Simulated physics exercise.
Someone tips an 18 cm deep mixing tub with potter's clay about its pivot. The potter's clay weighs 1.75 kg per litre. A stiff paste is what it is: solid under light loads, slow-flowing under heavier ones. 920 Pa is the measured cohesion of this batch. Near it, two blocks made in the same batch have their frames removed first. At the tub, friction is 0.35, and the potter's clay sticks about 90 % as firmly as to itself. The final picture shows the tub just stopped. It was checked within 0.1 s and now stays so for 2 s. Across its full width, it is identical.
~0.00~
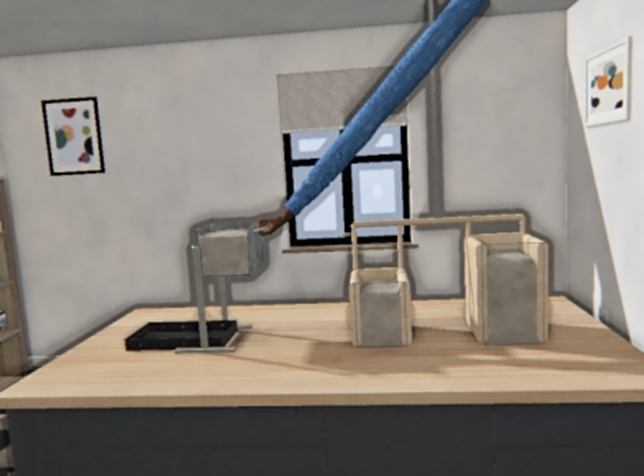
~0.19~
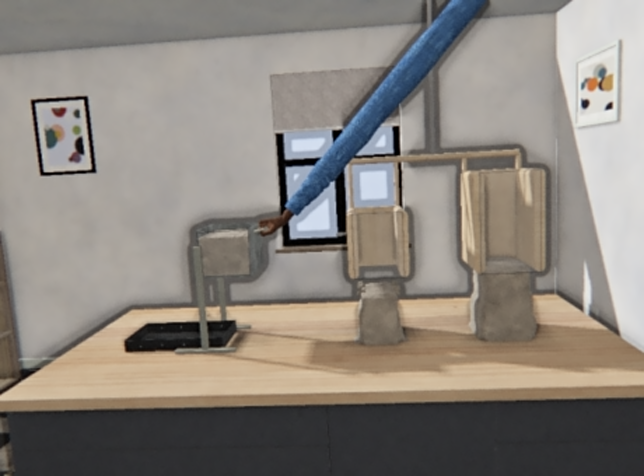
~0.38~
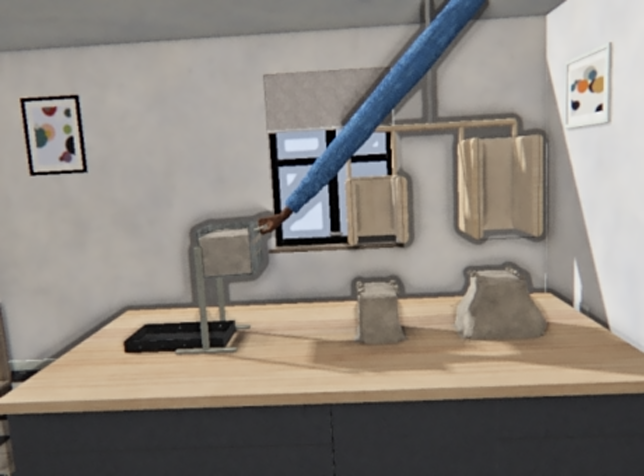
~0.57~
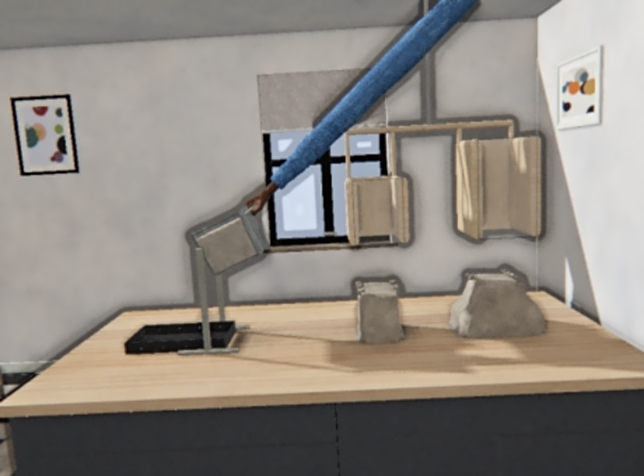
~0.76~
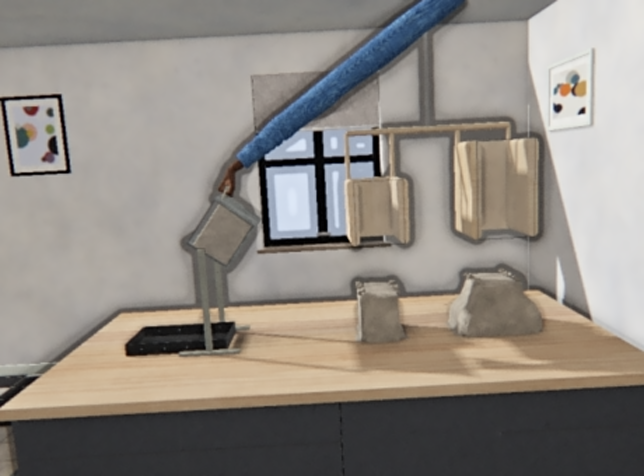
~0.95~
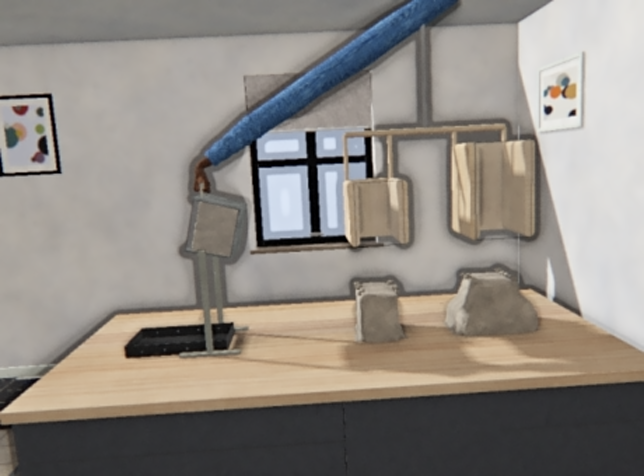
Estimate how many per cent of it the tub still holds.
The tub still holds some 100 per cent.
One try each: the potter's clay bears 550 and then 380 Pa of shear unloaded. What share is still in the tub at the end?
In order: Around 100 % and around 75 %.
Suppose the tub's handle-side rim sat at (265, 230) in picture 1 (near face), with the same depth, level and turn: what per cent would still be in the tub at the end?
In that case close to 100 %.
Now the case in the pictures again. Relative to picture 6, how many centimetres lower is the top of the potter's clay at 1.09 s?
Around 0 cm below its level in the last picture.
After 1.09 s, the tub is at 76 degrees and holds 100 %.
After 1.26 s, the tub is at 76 degrees and holds 100 %.
After 1.43 s, the tub is at 76 degrees and holds 100 %.
After 1.60 s, the tub is at 76 degrees and holds 100 %.
After 2.95 s, the tub is at 76 degrees and holds 100 %.
